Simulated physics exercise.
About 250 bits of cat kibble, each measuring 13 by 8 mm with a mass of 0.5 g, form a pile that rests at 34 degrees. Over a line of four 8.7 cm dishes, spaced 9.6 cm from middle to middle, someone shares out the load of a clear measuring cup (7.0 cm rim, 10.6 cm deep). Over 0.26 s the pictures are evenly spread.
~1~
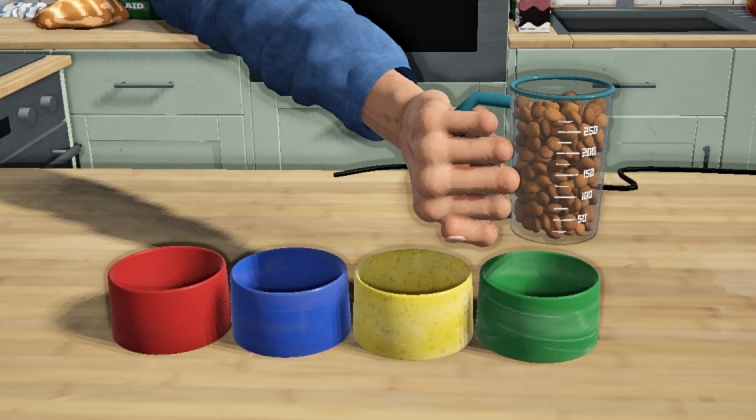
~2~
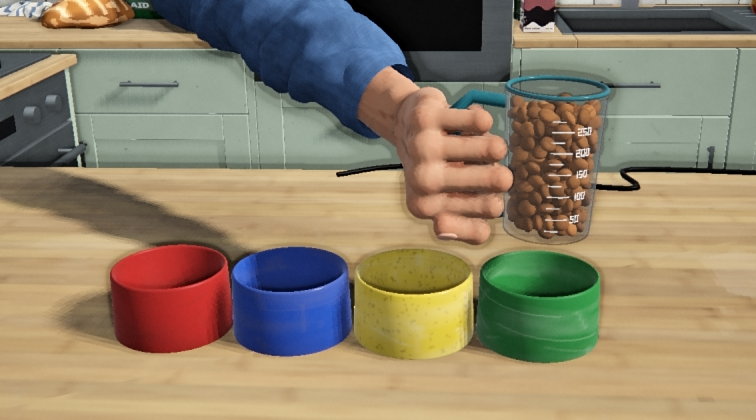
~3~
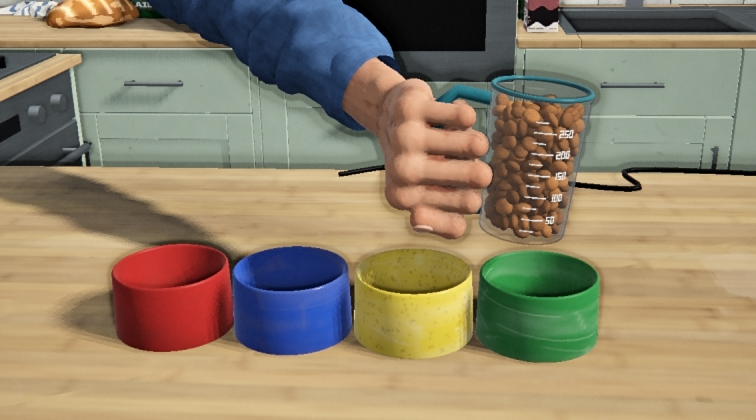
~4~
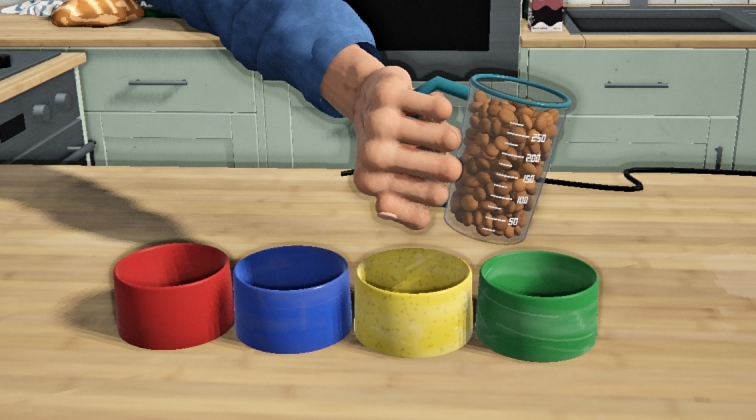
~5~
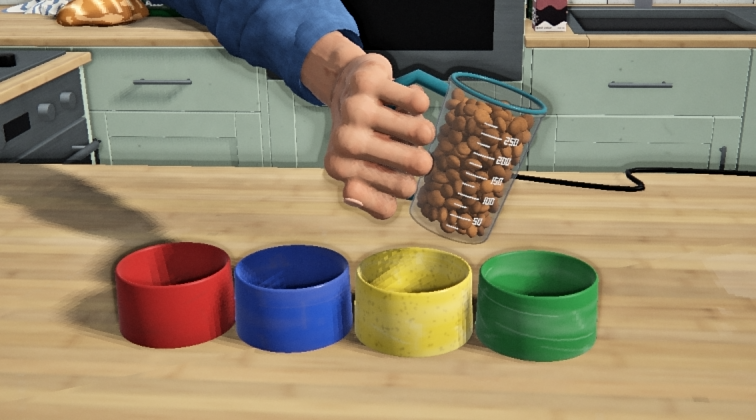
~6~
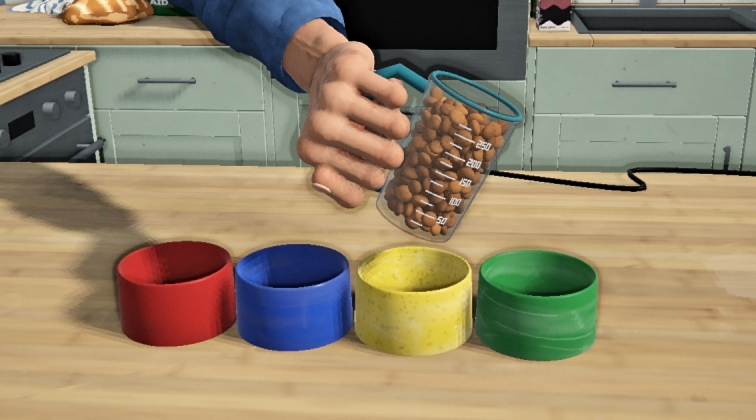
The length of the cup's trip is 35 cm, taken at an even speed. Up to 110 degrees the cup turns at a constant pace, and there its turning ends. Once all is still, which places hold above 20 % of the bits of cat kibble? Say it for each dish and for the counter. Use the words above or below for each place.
Red: Above; blue: Below; green: Below; yellow: Below; counter: Below.
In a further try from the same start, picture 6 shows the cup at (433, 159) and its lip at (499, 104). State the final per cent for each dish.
Kept per dish: Red = 90, blue = 0, green = 0, yellow = 0.
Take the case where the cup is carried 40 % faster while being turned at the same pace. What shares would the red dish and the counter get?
The shares would then be red 90 and counter 0.
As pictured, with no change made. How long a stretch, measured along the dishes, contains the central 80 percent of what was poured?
5 cm.
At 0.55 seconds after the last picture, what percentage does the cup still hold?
About 100 percent of the load.
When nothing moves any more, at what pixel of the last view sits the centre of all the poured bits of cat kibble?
Est. centre at rest: (180, 285) px.
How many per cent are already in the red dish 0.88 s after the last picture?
About 15 percent.
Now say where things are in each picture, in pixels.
The first frame shows cup at (557, 160), tilt 0 degrees, lip at (612, 87), moved 0.0 cm; middle of the pieces at (549, 163); green dish at (539, 274); yellow dish at (413, 272); blue dish at (289, 270); red dish at (167, 268).
The second frame shows cup at (551, 160), tilt 1 degrees, lip at (607, 89), moved 0.5 cm; middle of the pieces at (543, 163).
The third frame shows cup at (532, 160), tilt 6 degrees, lip at (592, 94), moved 1.8 cm; middle of the pieces at (523, 163).
The fourth frame shows cup at (502, 160), tilt 12 degrees, lip at (568, 101), moved 3.9 cm; middle of the pieces at (493, 162).
The fifth frame shows cup at (473, 160), tilt 19 degrees, lip at (544, 109), moved 6.0 cm; middle of the pieces at (464, 161).
The sixth frame shows cup at (444, 159), tilt 25 degrees, lip at (520, 117), moved 8.2 cm; middle of the pieces at (436, 159); green dish at (538, 273); yellow dish at (413, 270); blue dish at (292, 266); red dish at (175, 263).
Then, 0.33 s after the last picture, tilt 67 degrees; cup holds 100 %.
Then, 0.55 s after the last picture, tilt 94 degrees; cup holds 100 %.
Then, 0.88 s after the last picture, tilt 110 degrees; cup holds 80 %, red 15 %.
In the end, red 85 %, blue 0 %, green 0 %, yellow 0 %, counter 0 %, cup 10 %.
